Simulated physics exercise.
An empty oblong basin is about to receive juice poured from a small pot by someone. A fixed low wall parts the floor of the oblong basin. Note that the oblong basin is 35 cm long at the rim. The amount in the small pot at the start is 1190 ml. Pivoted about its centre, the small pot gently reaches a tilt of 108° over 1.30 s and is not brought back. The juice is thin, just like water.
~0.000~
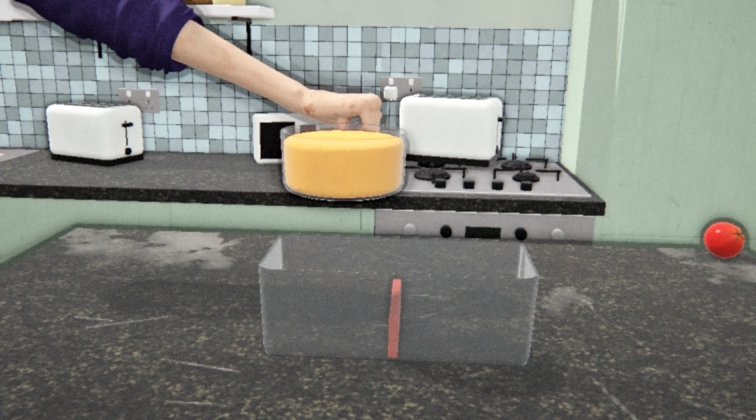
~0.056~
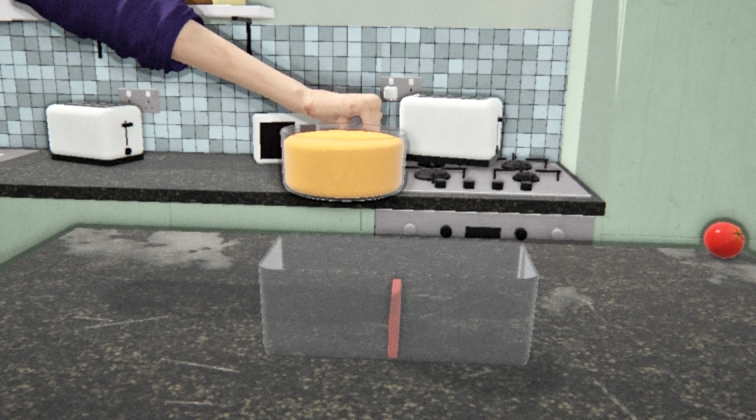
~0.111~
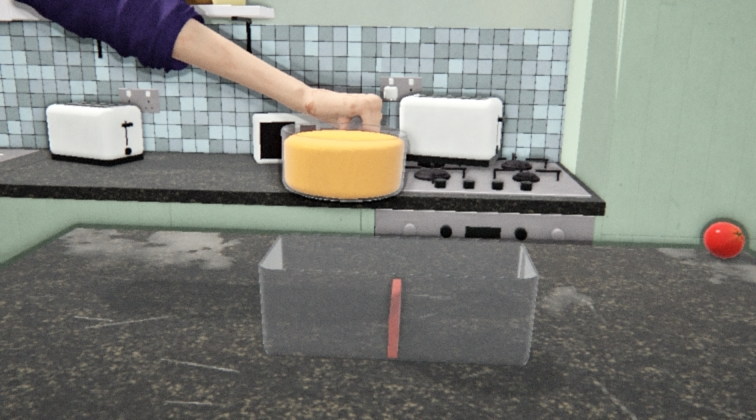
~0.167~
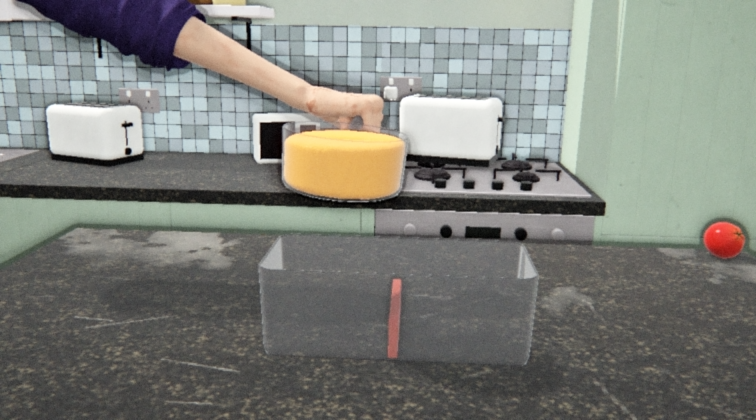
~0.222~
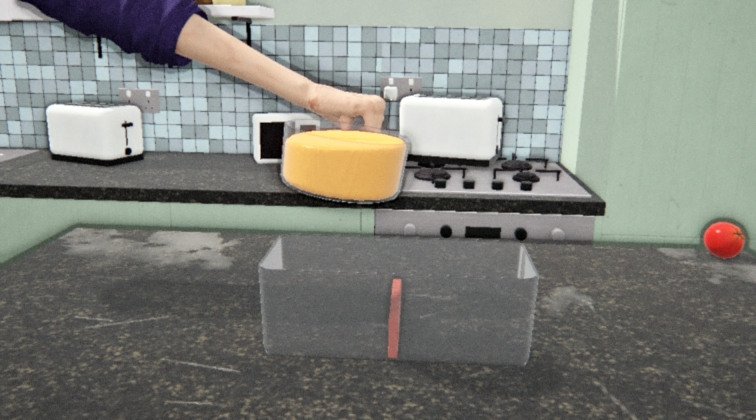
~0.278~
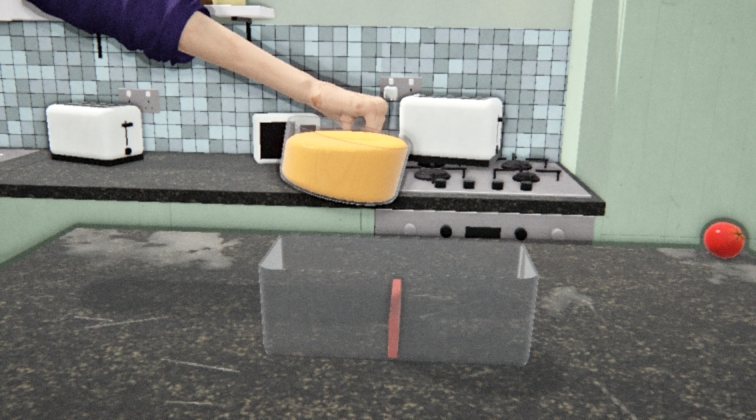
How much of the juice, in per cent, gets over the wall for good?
93 %.
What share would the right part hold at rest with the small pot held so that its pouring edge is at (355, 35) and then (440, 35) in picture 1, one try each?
It comes to 75 per cent, and then 75 per cent.
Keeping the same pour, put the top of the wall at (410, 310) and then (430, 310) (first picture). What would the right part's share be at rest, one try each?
The first gives near 75 per cent and the second near 60 per cent.
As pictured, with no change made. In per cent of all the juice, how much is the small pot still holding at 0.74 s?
Roughly 50 per cent.
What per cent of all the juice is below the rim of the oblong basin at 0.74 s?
Near 22 in a hundred.
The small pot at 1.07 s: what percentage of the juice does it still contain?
Around 8 in a hundred.
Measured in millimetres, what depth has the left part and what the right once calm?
I'd say close to 4 mm on the left, close to 44 mm on the right.
By 0.74 s the tilt is 65° and 49 per cent is still to pour, 0 is left of the wall and 21 right of it.
By 1.07 s the tilt is 100° and 8 per cent is still to pour, 2 is left of the wall and 84 right of it.
By 1.42 s the tilt is 108° and 0 per cent is still to pour, 7 is left of the wall and 93 right of it.
By 1.80 s the tilt is 108° and 0 per cent is still to pour, 7 is left of the wall and 93 right of it.
At rest 7 per cent lies left of the wall, 93 right of it and 0 outside.
